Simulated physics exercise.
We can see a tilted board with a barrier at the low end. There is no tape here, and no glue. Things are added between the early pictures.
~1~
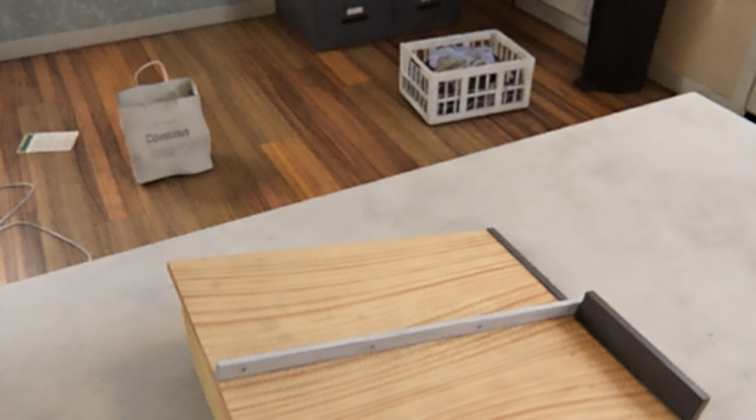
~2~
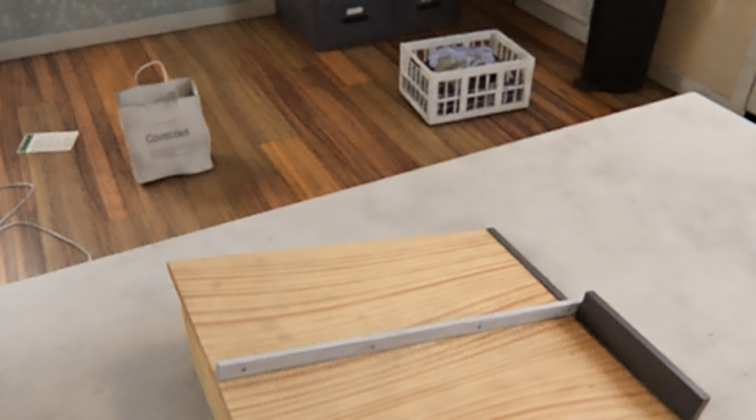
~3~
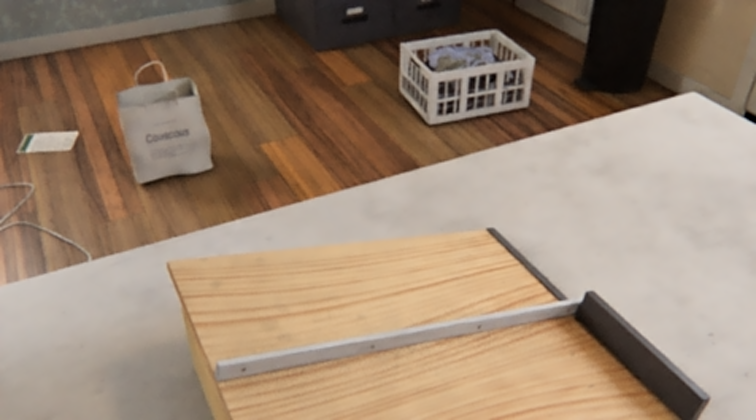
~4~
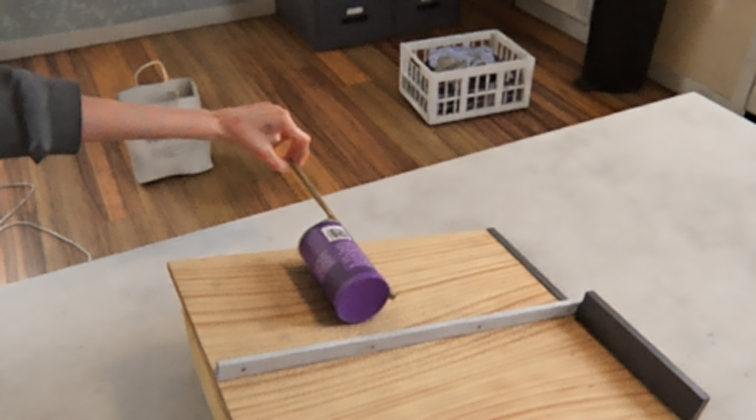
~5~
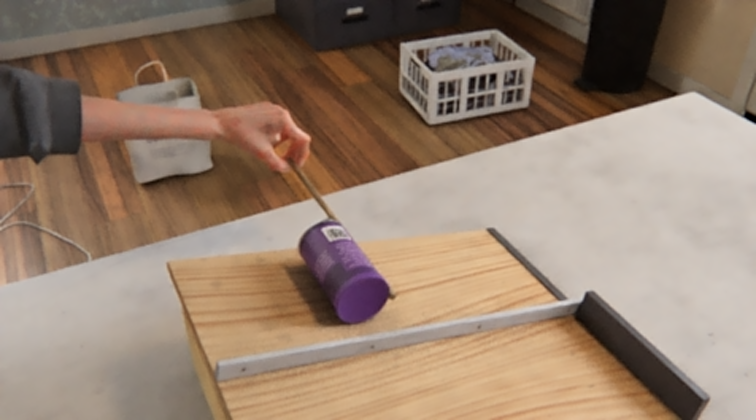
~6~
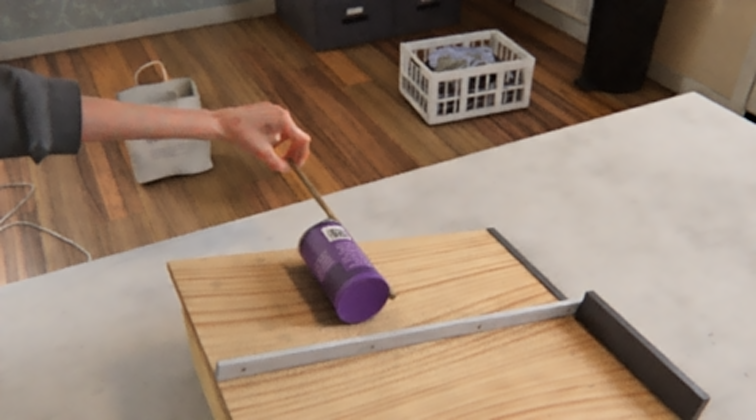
A purple tin appears on a tilted wooden board, where a hand holds a stick against it.
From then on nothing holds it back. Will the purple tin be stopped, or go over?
The purple tin falls off.
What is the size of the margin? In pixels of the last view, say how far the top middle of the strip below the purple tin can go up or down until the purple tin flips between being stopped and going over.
It needs a shift of 12 pixels in the upward direction.
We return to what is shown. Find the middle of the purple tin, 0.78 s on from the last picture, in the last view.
I'd expect it close to (586, 238) in the last view.
Then, 0.78 s after the last picture, purple tin off the board near (587, 237).
By the end, the purple tin runs past the strip.
